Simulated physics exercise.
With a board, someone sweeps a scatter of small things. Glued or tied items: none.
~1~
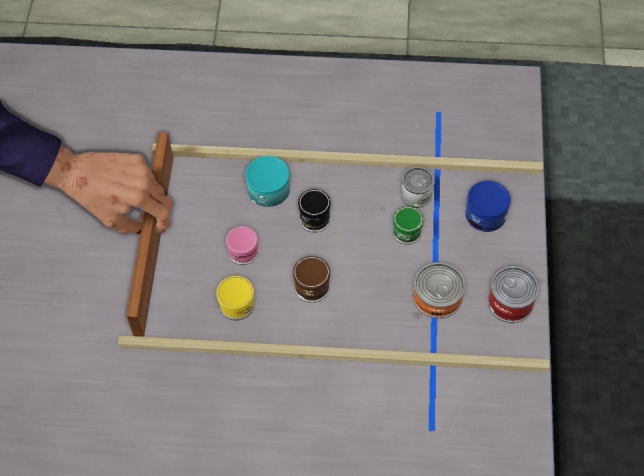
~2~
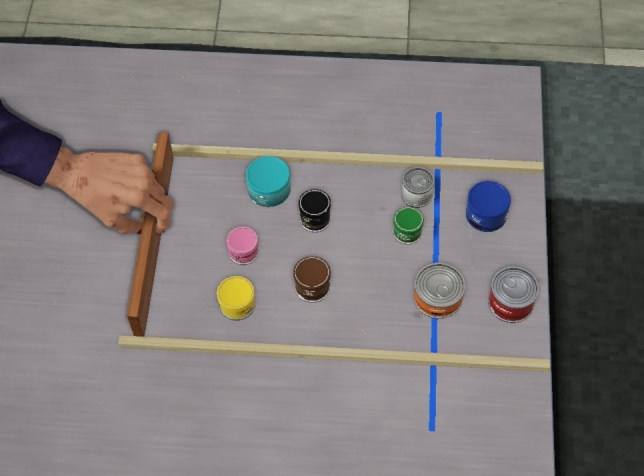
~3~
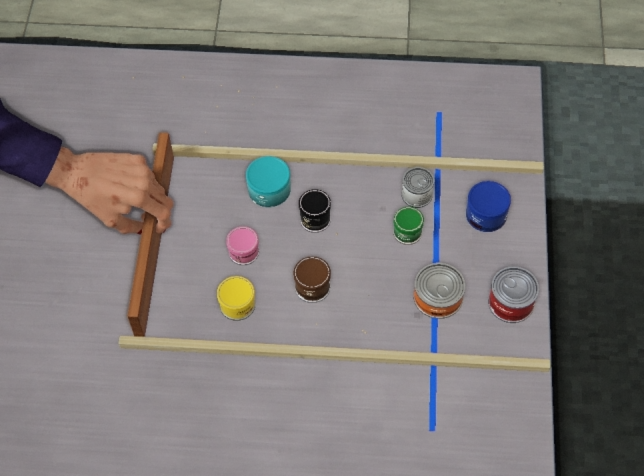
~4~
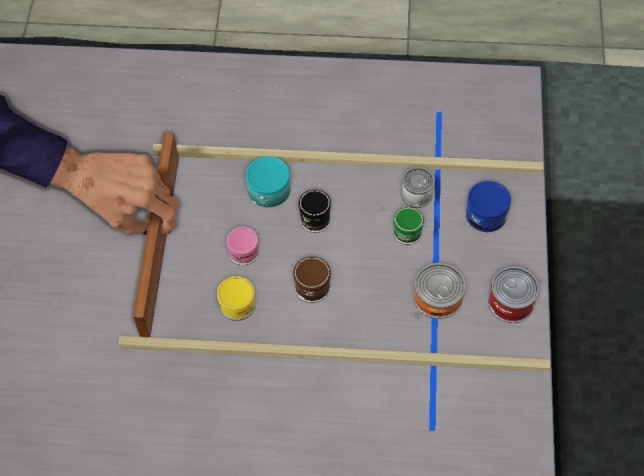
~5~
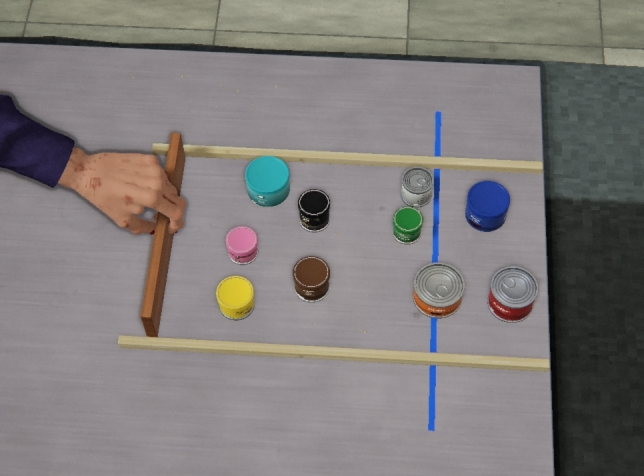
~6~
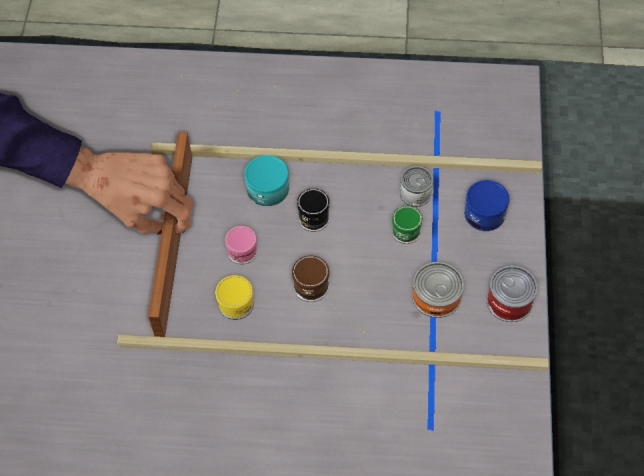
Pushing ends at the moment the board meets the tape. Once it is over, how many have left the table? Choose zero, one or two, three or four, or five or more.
Zero of them have left the table.
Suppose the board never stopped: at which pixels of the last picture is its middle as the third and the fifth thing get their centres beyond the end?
It sits around (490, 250) and after that around (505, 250).
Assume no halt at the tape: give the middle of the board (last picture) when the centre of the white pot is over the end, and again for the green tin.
The middle is at (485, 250) when it's the white pot, and at (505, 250) when it's the green tin.
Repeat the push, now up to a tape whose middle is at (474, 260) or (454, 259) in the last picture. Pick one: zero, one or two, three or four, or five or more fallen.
For each place: One to two; 1 or 2.
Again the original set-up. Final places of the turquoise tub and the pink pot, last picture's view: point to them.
Okay, so first (458, 180), and next (450, 253).
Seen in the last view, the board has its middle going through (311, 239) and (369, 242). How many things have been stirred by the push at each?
The counts are 5 and 7.
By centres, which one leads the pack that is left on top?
That's the red tin.
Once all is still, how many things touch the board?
Total: 5.
Early on, none off yet; red tin at rest near (512, 294); blue tub at rest near (486, 206); orange tin at rest near (438, 290).
Finally, the number that fall off is zero.
